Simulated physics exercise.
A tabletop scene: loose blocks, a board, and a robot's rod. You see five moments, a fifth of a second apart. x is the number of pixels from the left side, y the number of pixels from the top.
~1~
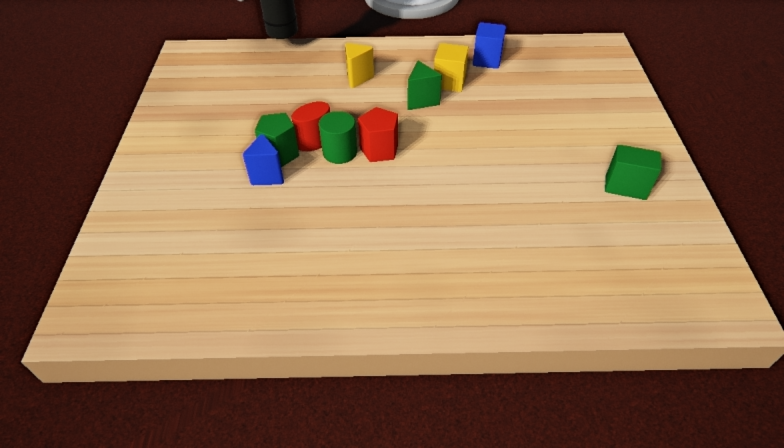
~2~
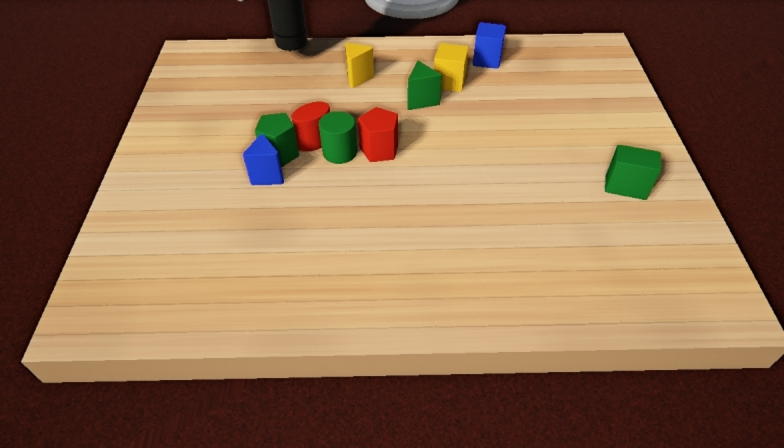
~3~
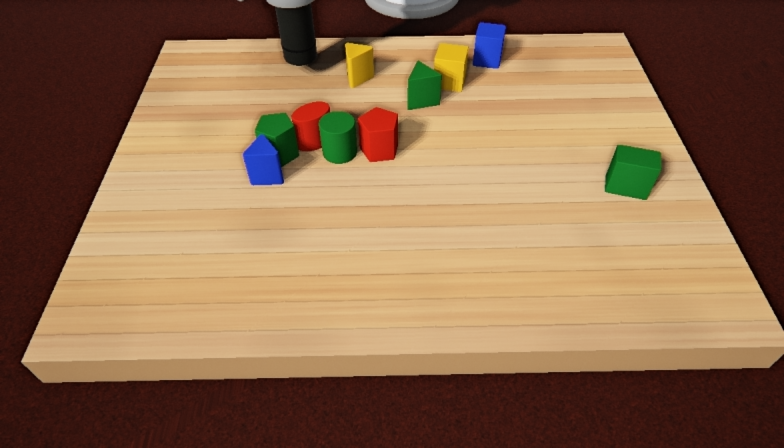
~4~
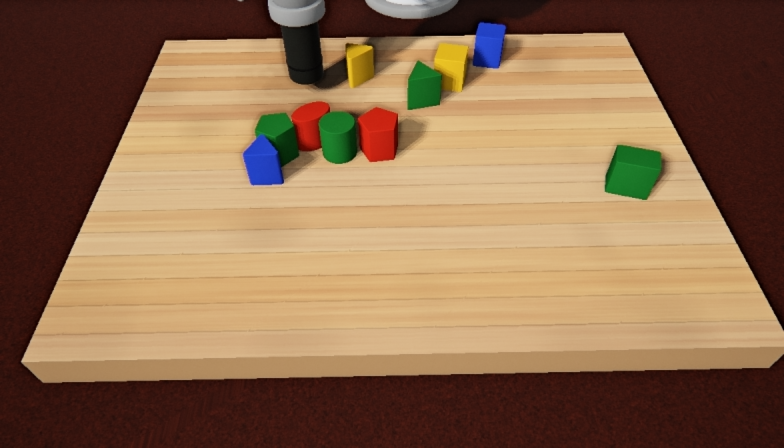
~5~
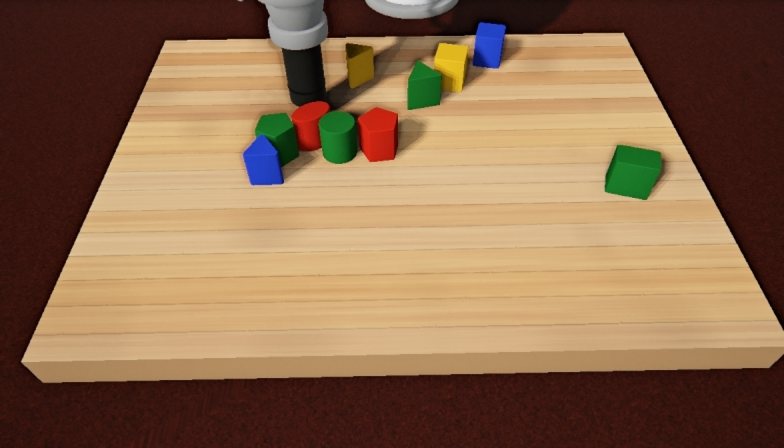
On a light wooden board scattered with red, green, blue and yellow blocks, a robot's black rod moves down from the top edge, drifting slightly right, and nears the red elliptical block while all the blocks stay still.
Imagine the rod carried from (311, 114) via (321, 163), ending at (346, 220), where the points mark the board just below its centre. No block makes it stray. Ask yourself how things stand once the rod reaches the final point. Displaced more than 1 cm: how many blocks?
Two get moved.
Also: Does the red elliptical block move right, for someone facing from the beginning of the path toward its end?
Yes.
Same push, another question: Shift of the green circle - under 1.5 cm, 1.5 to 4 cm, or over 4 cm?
Moves over 4 cm.
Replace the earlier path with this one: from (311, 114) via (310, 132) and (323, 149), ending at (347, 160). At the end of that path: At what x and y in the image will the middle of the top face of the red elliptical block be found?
Somewhere near (320, 149).
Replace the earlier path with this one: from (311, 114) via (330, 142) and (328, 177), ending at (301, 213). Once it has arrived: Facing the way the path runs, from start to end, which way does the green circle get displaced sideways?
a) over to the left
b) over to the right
a
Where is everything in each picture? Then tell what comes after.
The first frame shows rod's lower end at (282, 32); green pentagonal block at (274, 124); red elliptical block at (311, 111); green circle at (337, 122).
The second frame shows rod at (292, 43); blocks still.
The third frame shows rod at (301, 57); blocks still.
The fourth frame shows rod at (307, 76); blocks still.
The fifth frame shows rod at (309, 98); green pentagonal block at (274, 124); red elliptical block at (311, 111); green circle at (337, 122).
What follows on the original path. One third of the way, rod at (314, 130); red elliptical block at (311, 138), turned 15° clockwise; green circle at (351, 138).
Two thirds of the way, rod at (326, 166); red elliptical block at (310, 176), turned 70° clockwise; green circle at (364, 148).
At the end, rod at (344, 205); green pentagonal block still; red elliptical block at (307, 206), turned 125° clockwise; green circle at (367, 151).
